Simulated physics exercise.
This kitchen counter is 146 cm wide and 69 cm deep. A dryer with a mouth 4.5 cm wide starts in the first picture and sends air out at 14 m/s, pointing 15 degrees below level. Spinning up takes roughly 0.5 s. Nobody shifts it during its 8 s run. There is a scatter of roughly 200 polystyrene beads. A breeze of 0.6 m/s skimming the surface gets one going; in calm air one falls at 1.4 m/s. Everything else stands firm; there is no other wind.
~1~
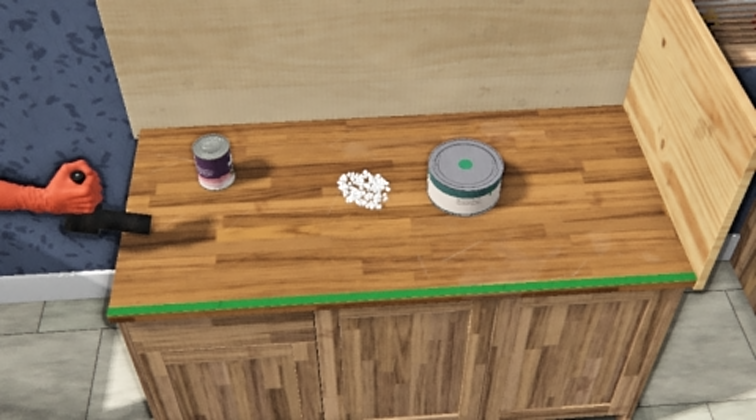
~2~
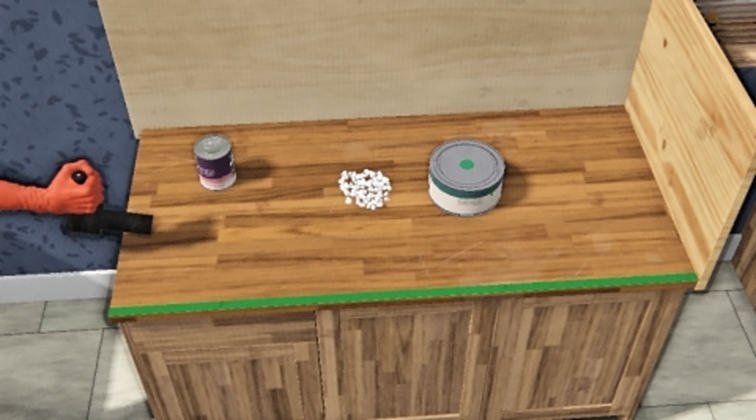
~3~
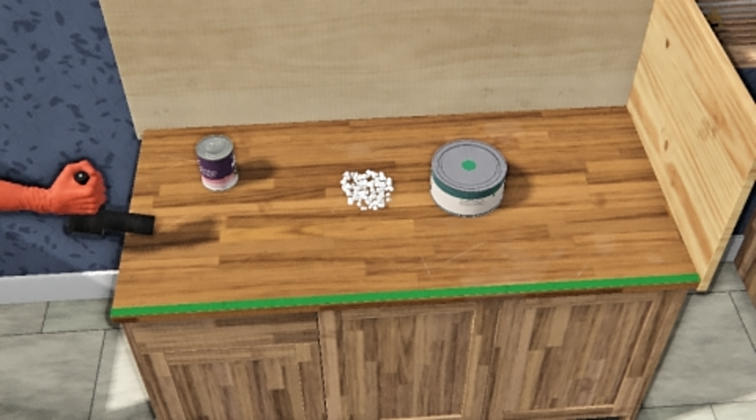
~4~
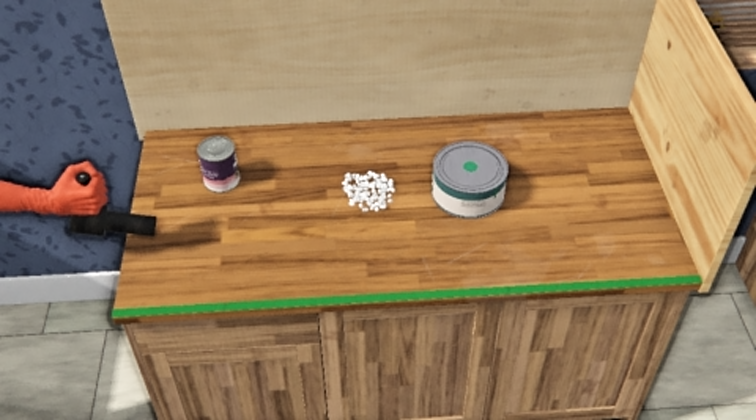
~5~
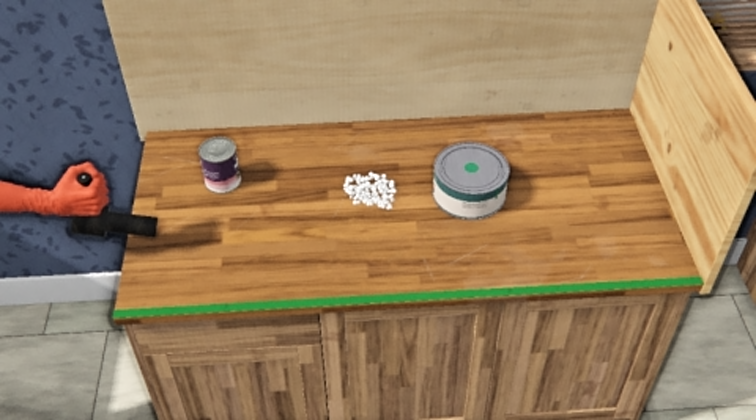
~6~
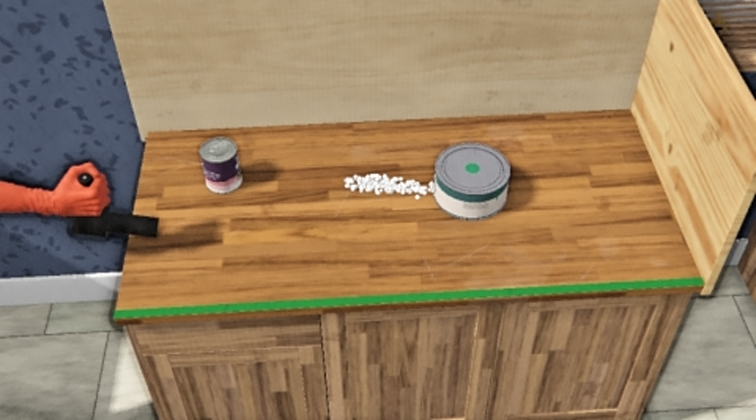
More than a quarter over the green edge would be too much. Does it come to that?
Answer: No.
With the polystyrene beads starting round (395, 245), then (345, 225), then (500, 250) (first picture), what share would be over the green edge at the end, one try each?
In turn about 80 %, 25 %, 100 %.
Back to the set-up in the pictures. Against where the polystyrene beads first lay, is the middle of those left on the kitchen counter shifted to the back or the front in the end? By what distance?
To the back, by about 30 cm.
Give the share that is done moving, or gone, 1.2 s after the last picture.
Some 0 per cent.
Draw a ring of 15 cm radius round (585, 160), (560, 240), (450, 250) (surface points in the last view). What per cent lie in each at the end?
In turn about 10 %, 1 %, 0 %.
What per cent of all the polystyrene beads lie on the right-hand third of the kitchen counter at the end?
Some 100 per cent.
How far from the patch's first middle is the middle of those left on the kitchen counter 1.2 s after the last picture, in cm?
About 70 cm.
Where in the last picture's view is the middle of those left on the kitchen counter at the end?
At about (614, 108).
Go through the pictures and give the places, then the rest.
The middle of the polystyrene beads is near (362, 189), none has stirred yet and the mouth of the dryer is at (151, 225), in the first frame.
The middle of the polystyrene beads is near (363, 188), none has stirred yet and the green edge is centred on (409, 298), in the second frame.
The middle of the polystyrene beads is near (365, 189), none has stirred yet, the top of a large tin is at (469, 165) and the top of a tin is at (214, 147), in the third frame.
The middle of the polystyrene beads is near (367, 190) and none has stirred yet, in the fourth frame.
The middle of the polystyrene beads is near (374, 191), the farthest in sight from the dryer is at (392, 183) and about 10 % have left their places, in the fifth frame.
The middle of the polystyrene beads is near (387, 186), the farthest in sight from the dryer is at (435, 185) and about 60 % have left their places, in the sixth frame.
Then, 1.2 s after the last picture, 0 % are over the green edge; the middle of those still in play is near (576, 113); 0 % have settled or left.
Then, 2.1 s after the last picture, 0 % are over the green edge; the middle of those still in play is near (604, 118); 2 % have settled or left.
Then, 4.0 s after the last picture, 0 % are over the green edge; the middle of those still in play is near (611, 109); 18 % have settled or left.
Then, 7.6 s after the last picture, at the end, 1 % are over the green edge; the middle of those still in play is near (614, 108).
